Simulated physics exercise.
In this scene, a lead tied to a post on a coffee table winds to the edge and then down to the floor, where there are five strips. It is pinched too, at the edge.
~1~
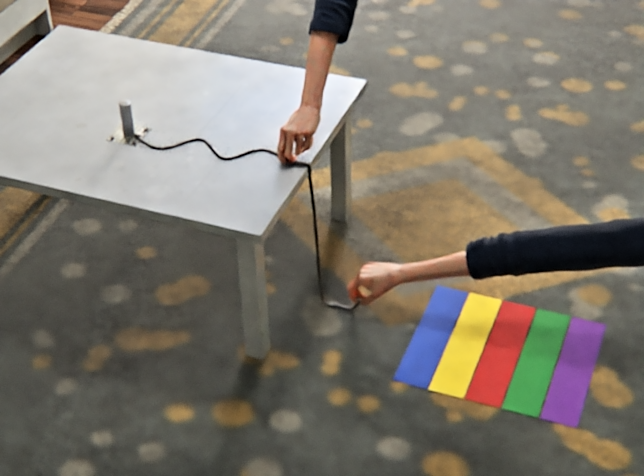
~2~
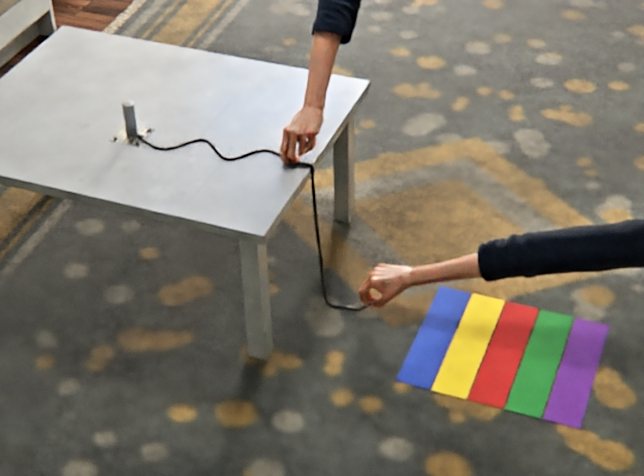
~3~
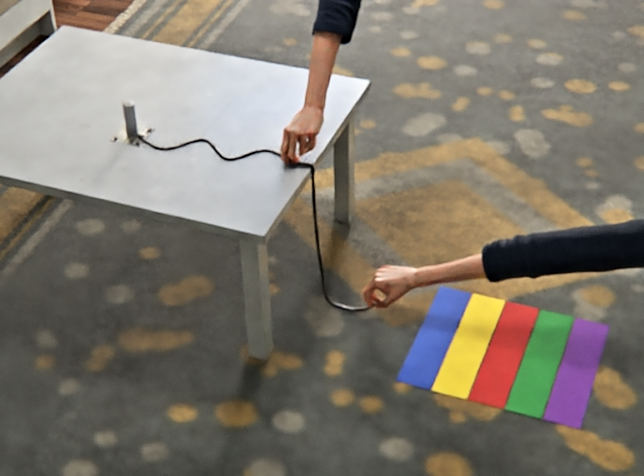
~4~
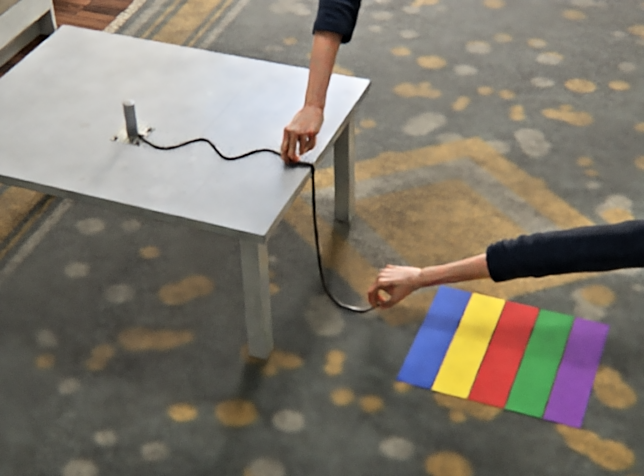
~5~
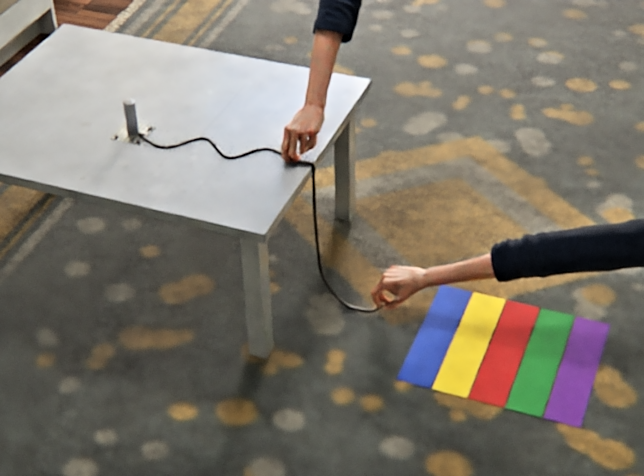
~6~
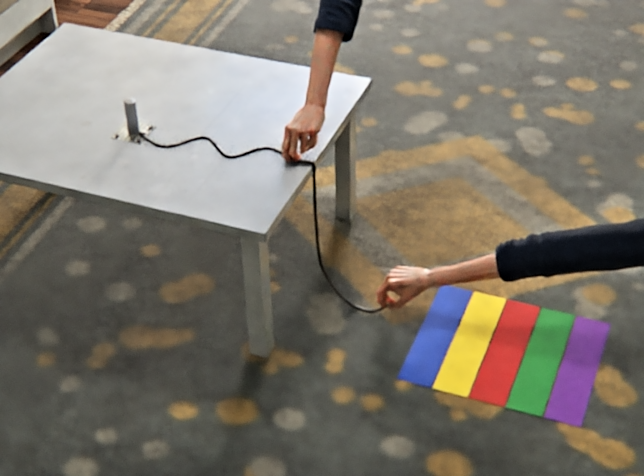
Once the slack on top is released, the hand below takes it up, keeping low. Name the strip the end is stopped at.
Red.
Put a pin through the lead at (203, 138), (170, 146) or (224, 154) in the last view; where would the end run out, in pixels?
Expect roughly (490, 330) for the first, (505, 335) for the second and (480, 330) for the third.
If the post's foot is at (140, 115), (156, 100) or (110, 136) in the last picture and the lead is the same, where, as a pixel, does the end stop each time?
Going through the tries, you get (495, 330), then (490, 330), then (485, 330).
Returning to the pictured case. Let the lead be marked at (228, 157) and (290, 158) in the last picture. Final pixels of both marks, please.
First: (253, 155). Second: (318, 176).
Soon after, end near (450, 321); over blue.
Then, end near (488, 330); over yellow.
At full stretch, end near (510, 336); over red. It gets as far as the red strip.
